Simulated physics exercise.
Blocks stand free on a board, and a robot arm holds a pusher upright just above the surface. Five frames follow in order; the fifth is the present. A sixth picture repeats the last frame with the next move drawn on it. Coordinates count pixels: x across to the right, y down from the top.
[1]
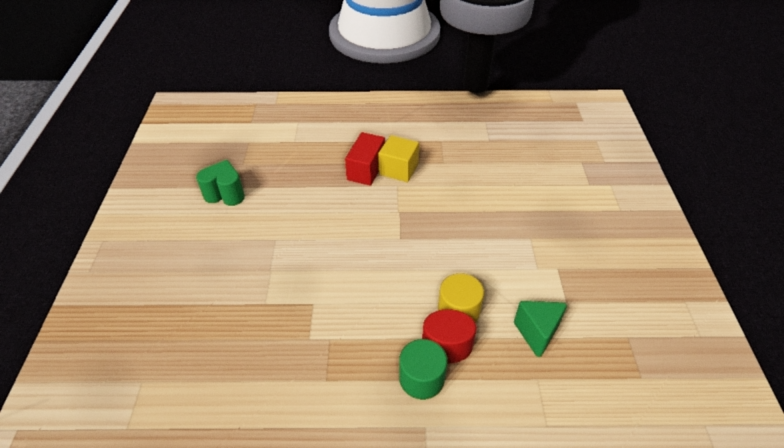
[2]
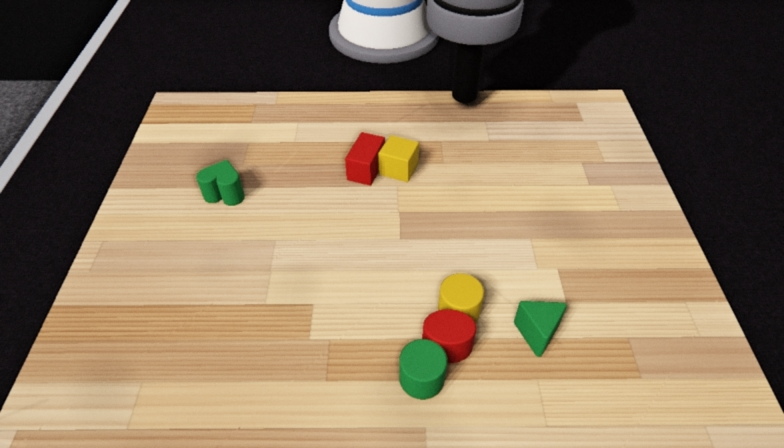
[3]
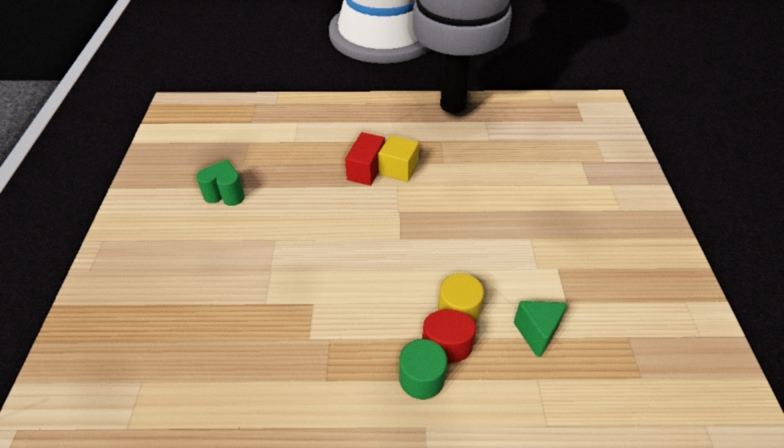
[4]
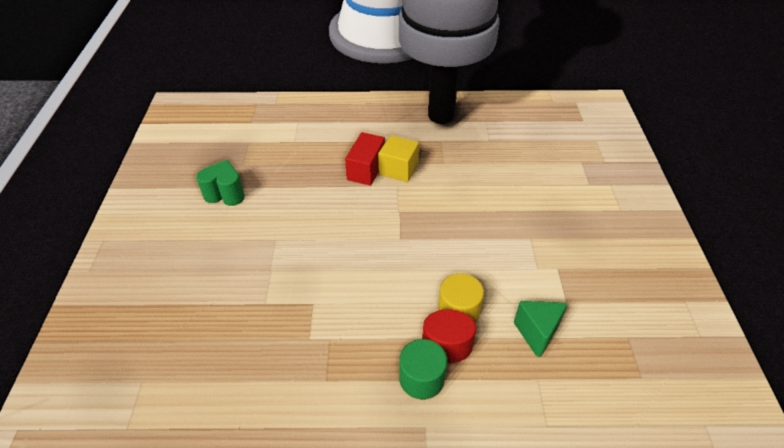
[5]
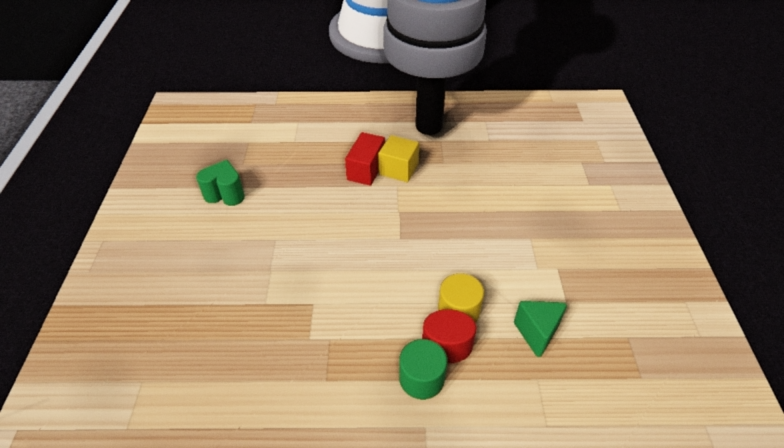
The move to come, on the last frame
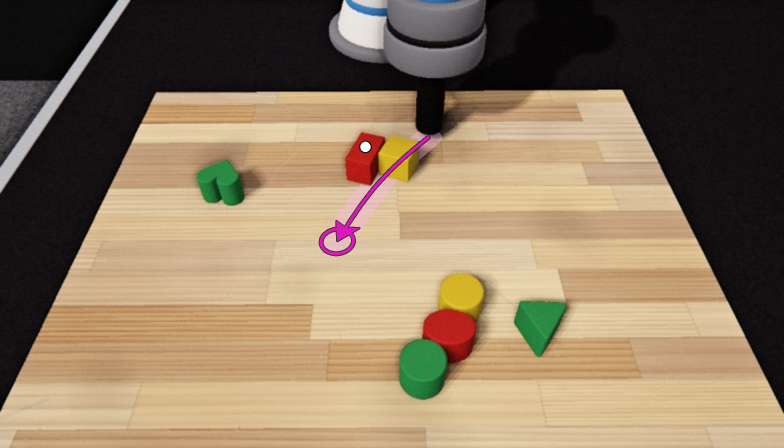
A robot arm moved its black pusher slowly from the far edge of the wooden board toward the viewer and slightly left, nearing the yellow and red blocks, while all the colored blocks stayed still.
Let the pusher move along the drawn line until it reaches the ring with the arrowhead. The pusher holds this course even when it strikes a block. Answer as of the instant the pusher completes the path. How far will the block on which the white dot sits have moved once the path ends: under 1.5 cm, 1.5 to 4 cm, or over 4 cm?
Offset: Below 1.5 cm.
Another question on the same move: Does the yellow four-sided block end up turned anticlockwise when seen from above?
Yes - that is the case.
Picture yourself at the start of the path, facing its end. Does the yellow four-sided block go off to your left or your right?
Toward the left.
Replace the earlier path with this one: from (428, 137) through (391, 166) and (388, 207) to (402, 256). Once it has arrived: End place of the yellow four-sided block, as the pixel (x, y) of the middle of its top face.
About (383, 258).
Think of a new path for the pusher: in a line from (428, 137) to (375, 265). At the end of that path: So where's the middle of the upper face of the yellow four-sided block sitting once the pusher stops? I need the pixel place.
Around (368, 178).
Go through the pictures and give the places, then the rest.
In the first picture, pusher tip (476, 87); block tops, red rectangle (365, 147); yellow four-sided block (399, 147).
In the second picture, pusher (464, 97); blocks unchanged.
In the third picture, pusher (453, 107); blocks unchanged.
In the fourth picture, pusher (441, 117); blocks unchanged.
In the fifth picture, pusher (429, 128); red rectangle (365, 147); yellow four-sided block (399, 147).
Path on the board, from (428, 137) through (396, 165) and (365, 200) to (337, 241); the dot is on the red rectangle.
What follows on the original path. One third of the way, pusher (395, 157); yellow four-sided block (387, 164).
Two thirds of the way, pusher (364, 191); red rectangle (356, 147); yellow four-sided block (371, 201), turned 45° anticlockwise.
At the end, pusher (336, 232); red rectangle (356, 147); yellow four-sided block (372, 222), turned 85° anticlockwise.
